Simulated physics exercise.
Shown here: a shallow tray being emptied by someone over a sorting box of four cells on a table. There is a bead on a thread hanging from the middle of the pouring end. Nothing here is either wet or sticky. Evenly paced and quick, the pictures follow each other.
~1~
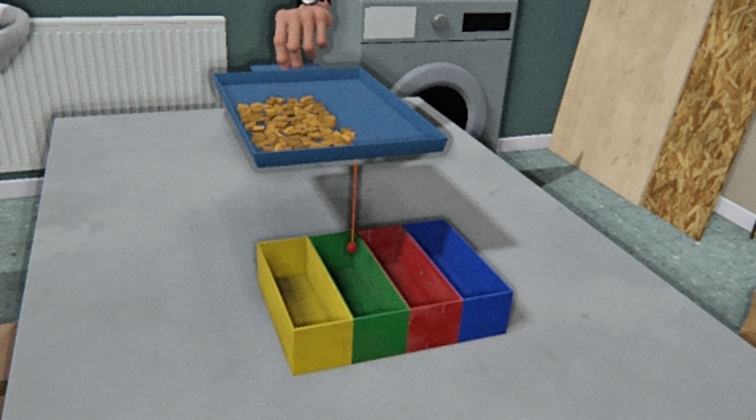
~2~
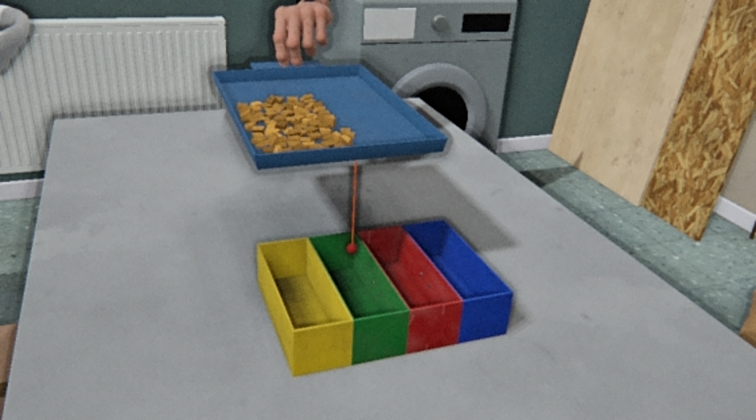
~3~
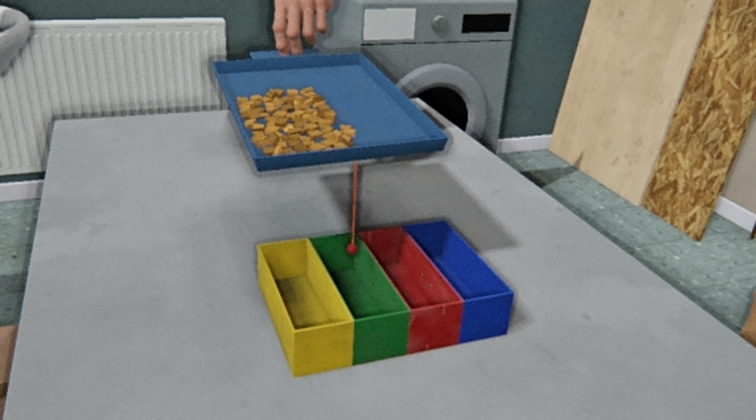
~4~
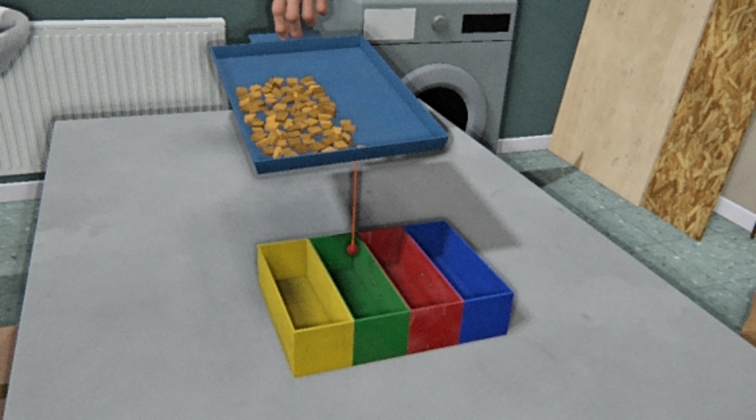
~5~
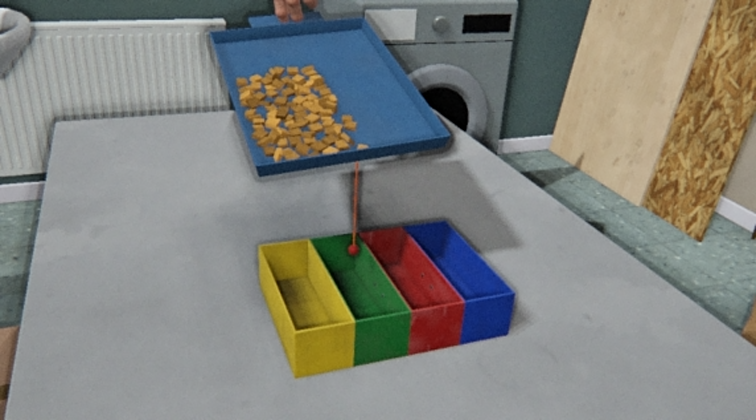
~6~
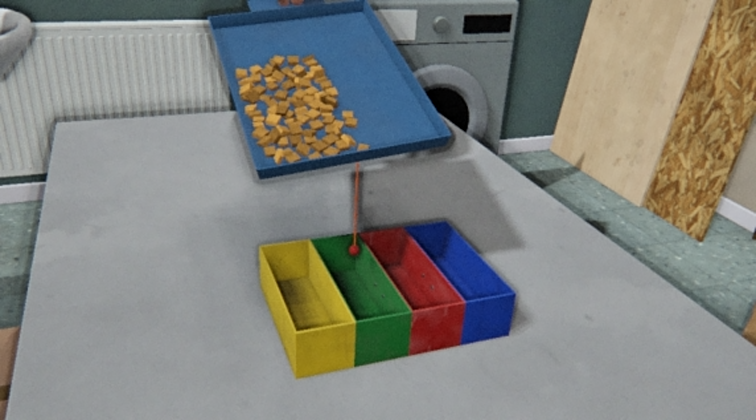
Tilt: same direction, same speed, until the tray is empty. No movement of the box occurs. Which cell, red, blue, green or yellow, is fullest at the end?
The yellow cell is fullest at the end.
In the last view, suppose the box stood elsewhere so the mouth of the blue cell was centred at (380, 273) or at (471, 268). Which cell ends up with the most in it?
Try 1 - that green cell; try 2 - the yellow one.
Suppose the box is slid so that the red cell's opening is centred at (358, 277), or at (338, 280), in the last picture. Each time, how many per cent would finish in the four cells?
Around 100 then around 100 per cent.
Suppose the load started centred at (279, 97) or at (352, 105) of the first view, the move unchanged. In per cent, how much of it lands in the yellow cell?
That would be 50 per cent, and then 40 per cent.
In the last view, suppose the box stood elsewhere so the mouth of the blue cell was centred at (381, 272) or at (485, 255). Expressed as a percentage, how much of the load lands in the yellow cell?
Trial 1 around 0 percent, trial 2 around 20 percent.
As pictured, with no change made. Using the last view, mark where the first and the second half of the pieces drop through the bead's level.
Early half: (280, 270); late half: (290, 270).
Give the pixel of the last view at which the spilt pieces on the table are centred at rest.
Centre: Close to (248, 358).
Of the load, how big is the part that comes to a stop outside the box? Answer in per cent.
Roughly 40 in a hundred.
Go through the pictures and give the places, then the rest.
In the first frame, corners of the pouring end at (258, 152) and (444, 137), level; middle of the load at (297, 125), cereal squares; bead on its thread at (352, 248); yellow cell at (323, 343); green cell at (380, 332); red cell at (434, 322); blue cell at (486, 313).
In the second frame, corners of the pouring end at (258, 154) and (444, 137), level; middle of the load at (297, 124).
In the third frame, corners of the pouring end at (258, 156) and (444, 136), tipped barely, lowest at the left corner; middle of the load at (297, 121).
In the fourth frame, corners of the pouring end at (258, 160) and (445, 135), tipped a little, lowest at the left corner; middle of the load at (297, 115).
In the fifth frame, corners of the pouring end at (259, 163) and (446, 134), tipped clearly, lowest at the left corner; middle of the load at (298, 110).
In the sixth frame, corners of the pouring end at (259, 167) and (447, 133), tipped clearly, lowest at the left corner; middle of the load at (298, 105); yellow cell at (325, 346); green cell at (383, 335); red cell at (437, 324); blue cell at (488, 315).
Soon after the last picture, tray tipped steeply; all on the tray.
A little later, tray tipped past a quarter turn; a small part on the tray; about a quarter in the yellow cell; a stray few in the green cell; about two thirds falling or outside the box.
Later still, tray tipped past a quarter turn; about half in the yellow cell; a small part in the green cell; about a third falling or outside the box.
At rest, tray tipped past a quarter turn; about half in the yellow cell; a small part in the green cell; none in the red cell; none in the blue cell; about a third outside the box.
